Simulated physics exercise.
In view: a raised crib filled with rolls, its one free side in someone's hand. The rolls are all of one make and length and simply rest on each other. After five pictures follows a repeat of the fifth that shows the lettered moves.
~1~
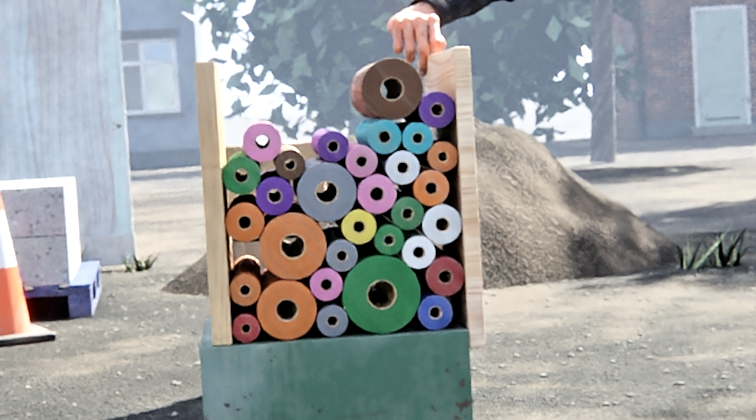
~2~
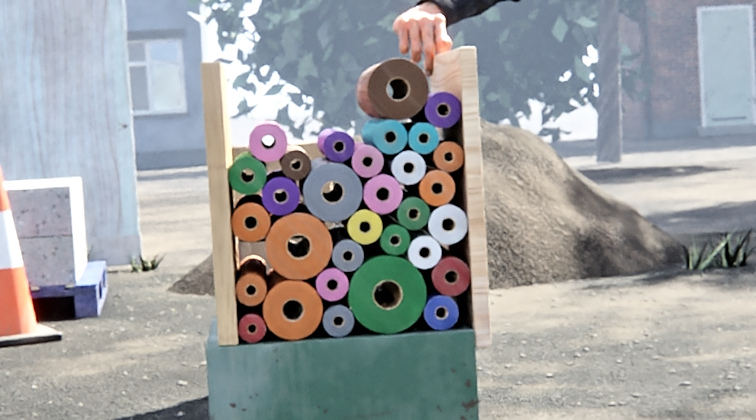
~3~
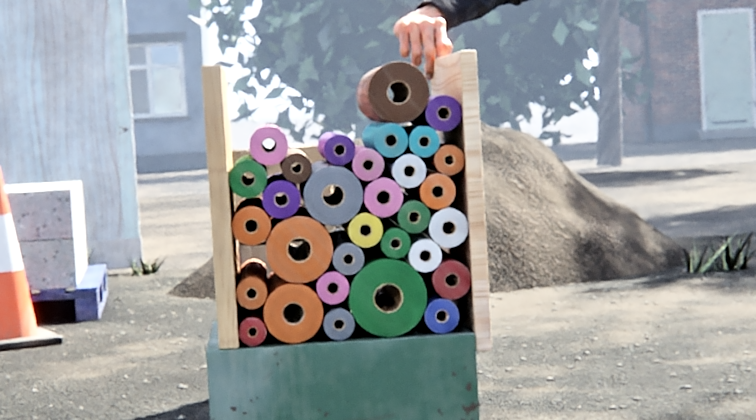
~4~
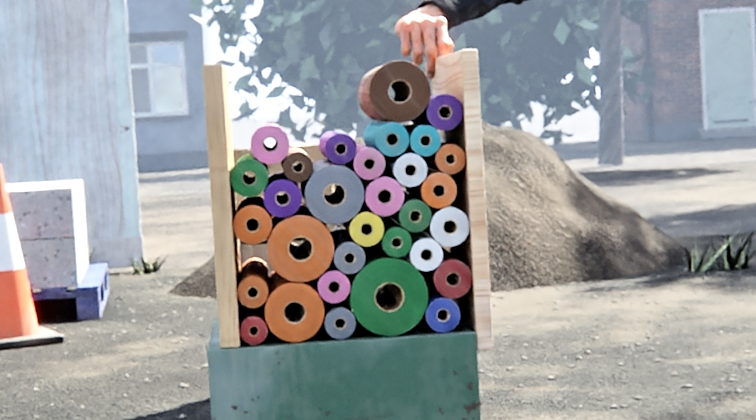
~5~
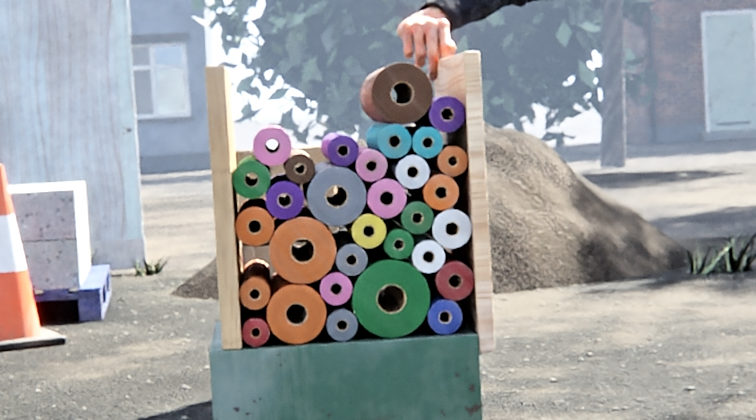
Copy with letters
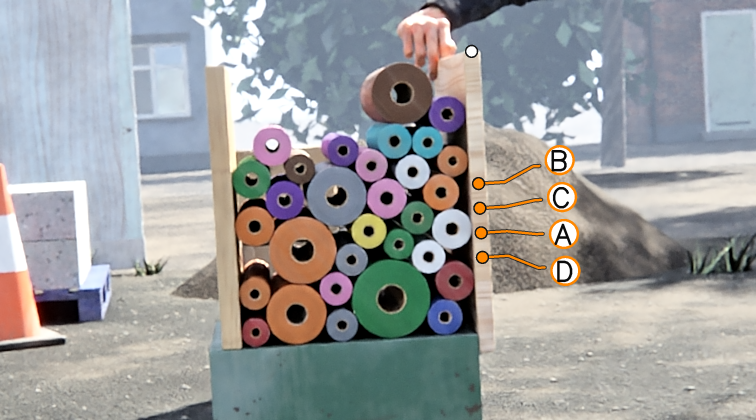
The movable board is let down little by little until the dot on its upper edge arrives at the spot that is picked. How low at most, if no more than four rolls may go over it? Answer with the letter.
At most to C.
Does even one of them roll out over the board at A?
Yes, at A.
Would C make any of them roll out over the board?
At C: Yes.
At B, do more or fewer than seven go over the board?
Fewer than seven.
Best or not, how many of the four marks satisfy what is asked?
Two of the four.
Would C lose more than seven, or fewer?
It loses fewer than seven.
On the copy, A at (481, 233); B at (479, 184); C at (480, 208); D at (483, 257); the white dot at (472, 52).
On C. First, top of the board (466, 121).
Then, top of the board (470, 197).
Finally, top of the board (471, 209), four out over the board.
By contrast, A more than four out over the board; B one out over the board; D more than four out over the board.
